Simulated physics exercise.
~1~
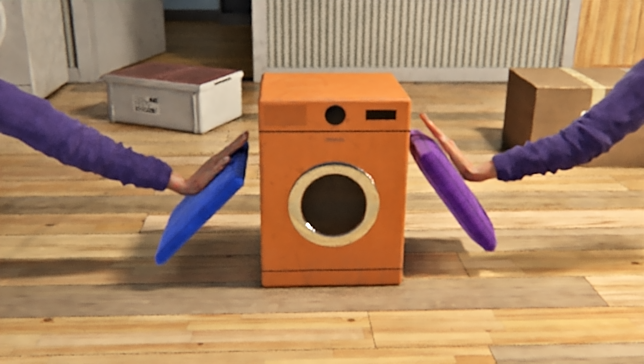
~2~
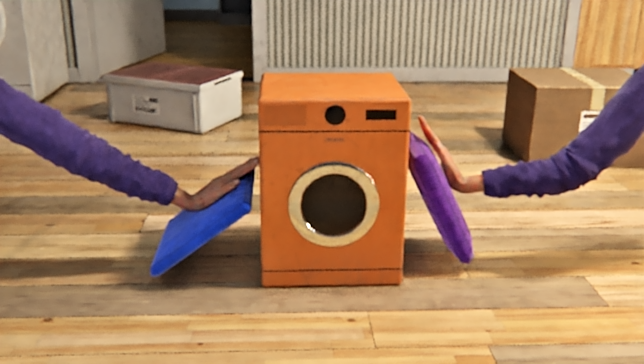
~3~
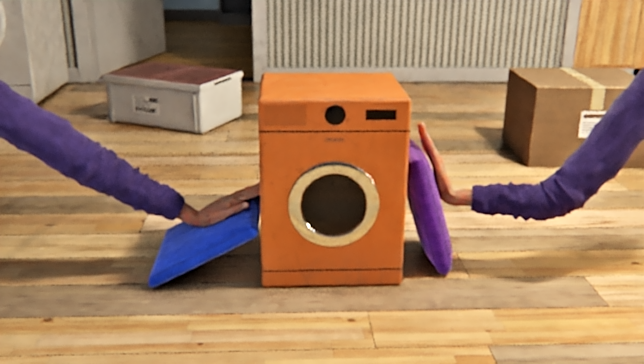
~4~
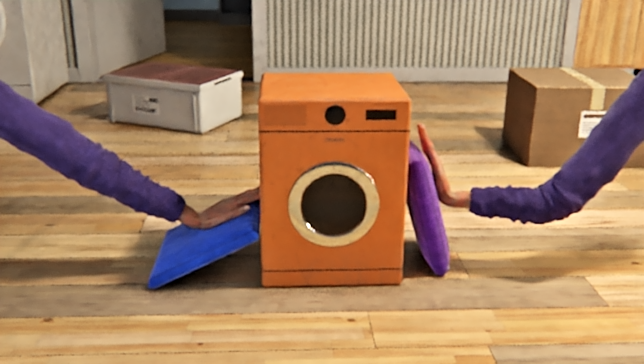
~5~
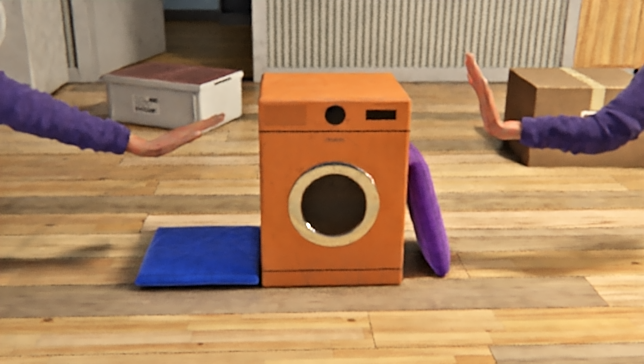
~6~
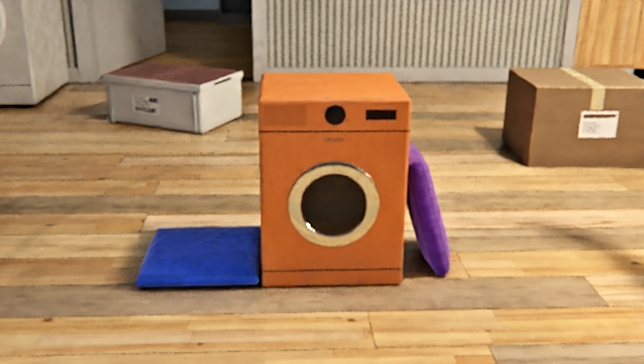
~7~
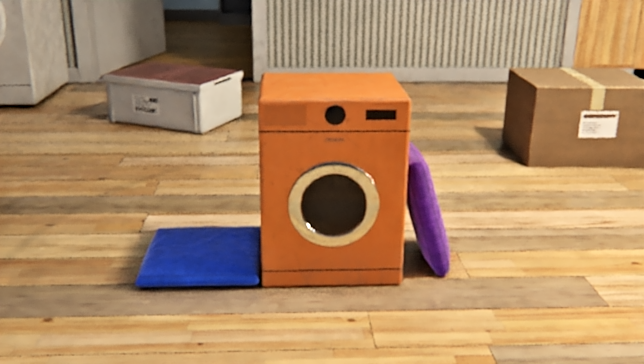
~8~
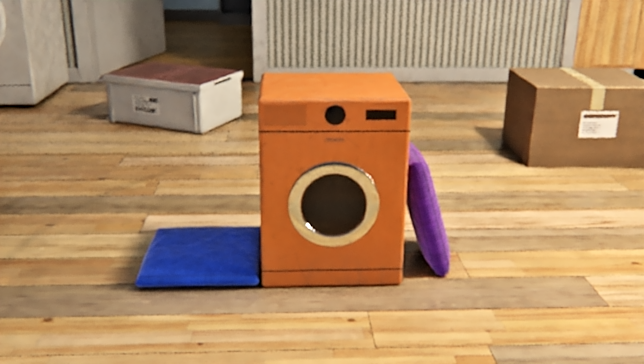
Two purple-sleeved arms pressed a blue seat pad and a purple soft bag against opposite sides of an orange machine, then let go and drew away; the pad on the left dropped flat on the floor, while the bag on the right stayed leaning.
